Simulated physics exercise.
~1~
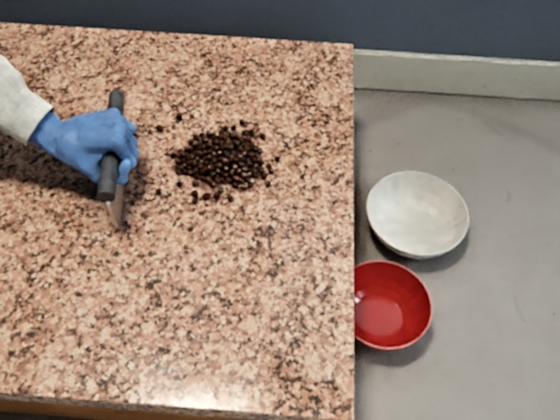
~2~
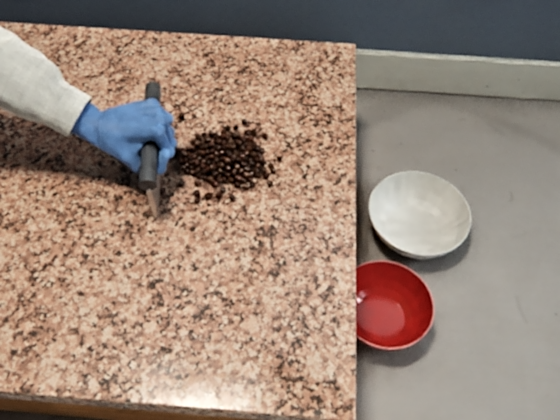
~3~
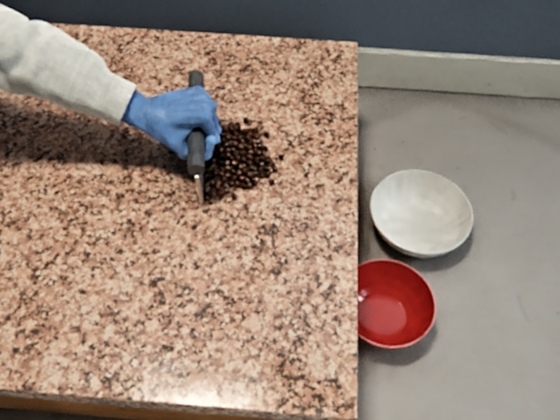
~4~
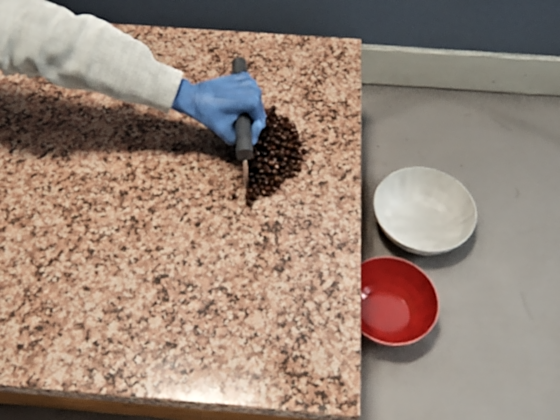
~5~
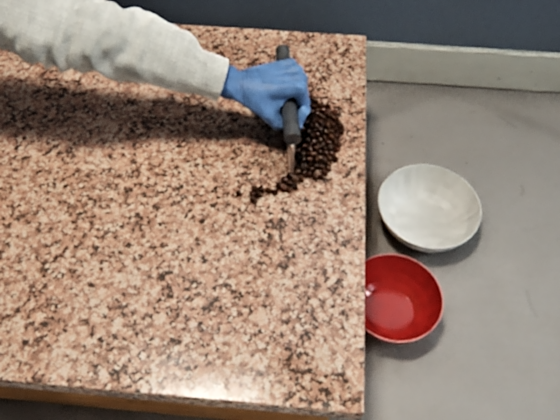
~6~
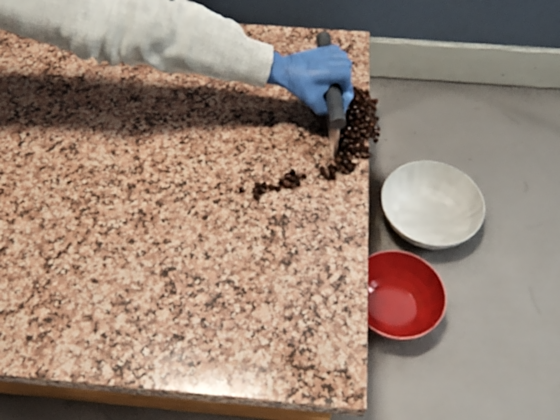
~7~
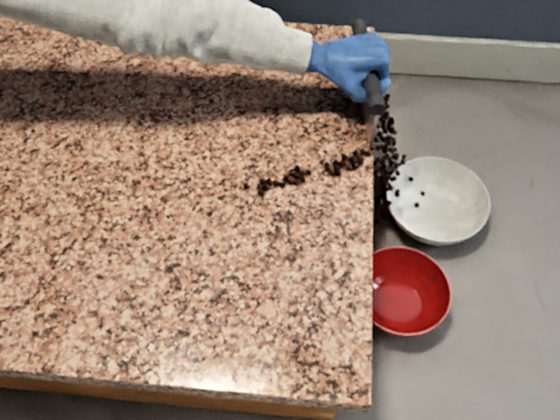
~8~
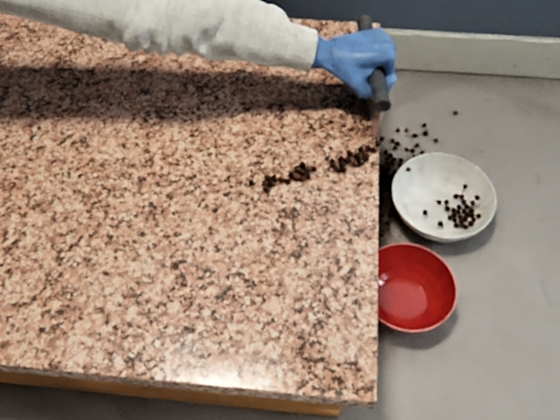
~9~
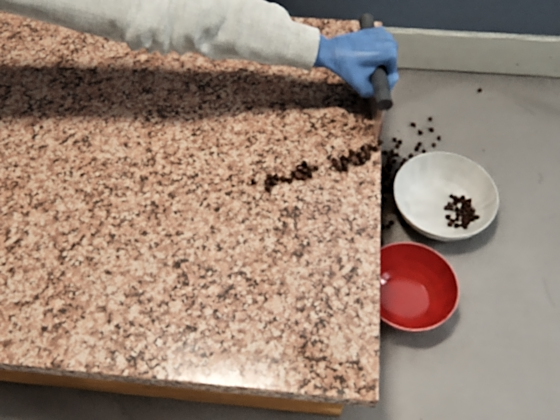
The video shows a blue-gloved hand using a scraper to push a pile of coffee beans rightward across a speckled countertop and over its edge; some land in the white bowl, many scatter on the floor, a trail remains on top, and the red bowl stays empty.
